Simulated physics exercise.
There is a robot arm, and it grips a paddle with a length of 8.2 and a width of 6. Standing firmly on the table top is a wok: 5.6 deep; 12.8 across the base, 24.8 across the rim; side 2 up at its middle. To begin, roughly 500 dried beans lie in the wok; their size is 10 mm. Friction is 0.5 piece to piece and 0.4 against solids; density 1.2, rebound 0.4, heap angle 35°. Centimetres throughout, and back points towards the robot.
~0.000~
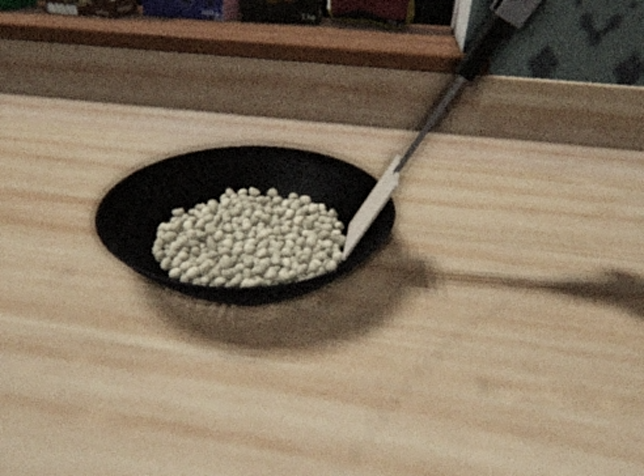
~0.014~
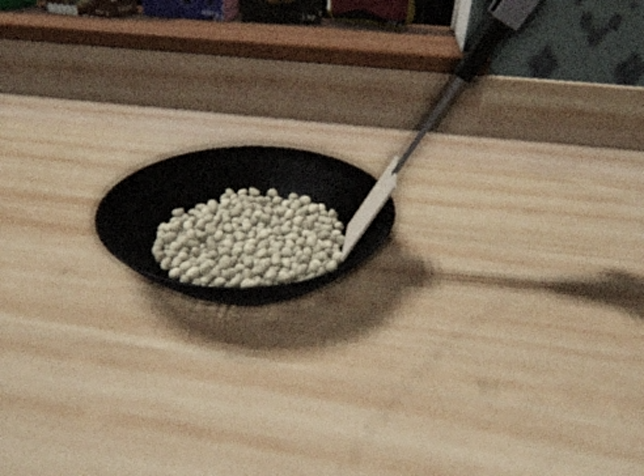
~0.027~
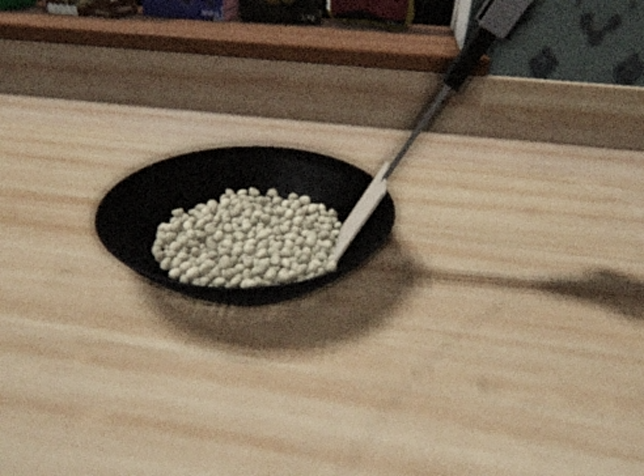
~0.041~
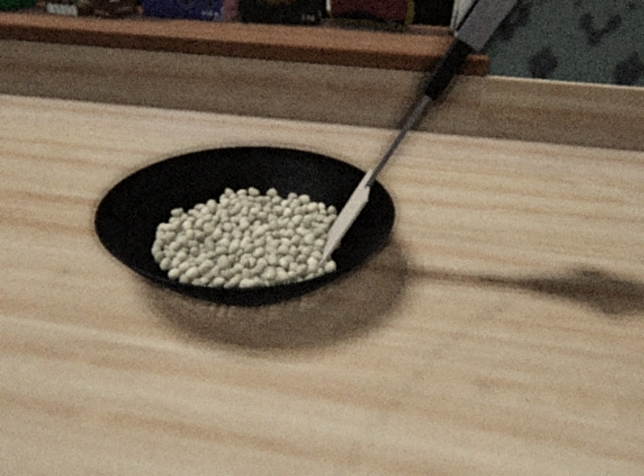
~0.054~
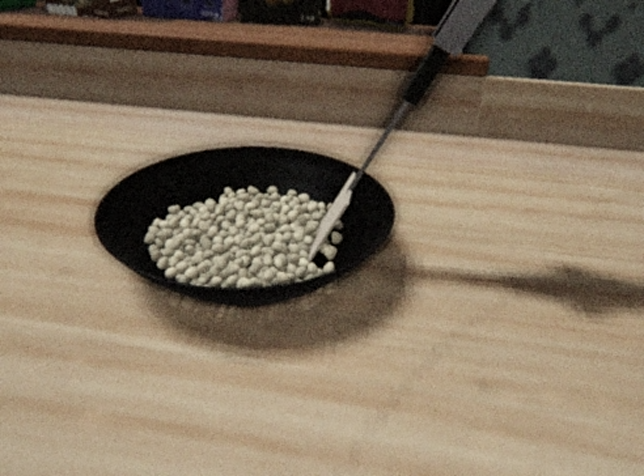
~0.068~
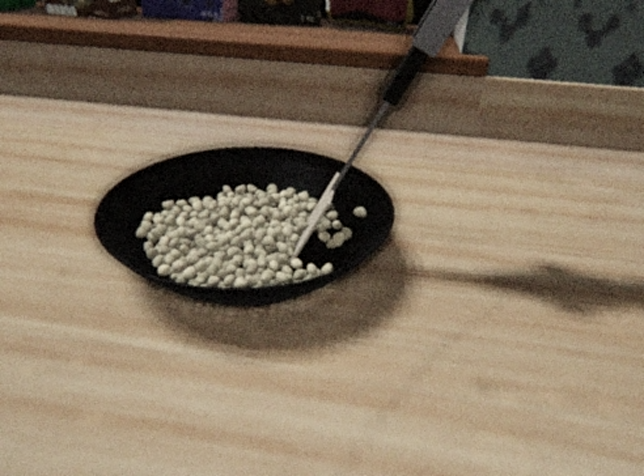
The clip opens on a black wok of pale dried beans on a light wooden table top, with a long-handled paddle resting at the right edge of the heap. The paddle moves left into the beans, pushing the heap slightly leftward, and a few beans separate on its right side.
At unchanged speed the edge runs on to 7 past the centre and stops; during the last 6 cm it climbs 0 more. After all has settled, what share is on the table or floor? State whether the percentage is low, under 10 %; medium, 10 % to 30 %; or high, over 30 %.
The percentage is medium.
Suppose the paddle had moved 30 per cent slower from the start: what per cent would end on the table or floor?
Near 10 %.
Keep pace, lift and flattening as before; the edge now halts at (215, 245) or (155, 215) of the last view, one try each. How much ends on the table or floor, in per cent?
Respectively some 0 and 35 percent end on the table or floor.
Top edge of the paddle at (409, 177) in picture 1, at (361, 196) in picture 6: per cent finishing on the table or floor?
My guess would be close to 10 per cent.
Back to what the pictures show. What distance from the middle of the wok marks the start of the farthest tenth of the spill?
Some 25 cm.
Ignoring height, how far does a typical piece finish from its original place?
Some 4 cm.
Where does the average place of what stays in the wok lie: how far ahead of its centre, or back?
Roughly 3.5 cm ahead.
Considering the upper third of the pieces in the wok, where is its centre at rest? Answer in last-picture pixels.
I'd put it close to (163, 212).
By 0.10 s, sloping 64°, highest piece 11 above the table; 501 in the wok, 1 on the blade or in flight.
By 0.13 s, sloping 64°, highest piece 17 above the table; 500 in the wok, 2 on the blade or in flight.
By 0.35 s, sloping 64°, highest piece 28 above the table; 434 in the wok, 62 on the table or floor, 6 on the blade or in flight.
By 1.40 s, sloping 64°, highest piece 6 above the table; 433 in the wok, 69 on the table or floor.
Final count, 433 in the wok, 69 on the table or floor. That is 14 % on the table or floor.
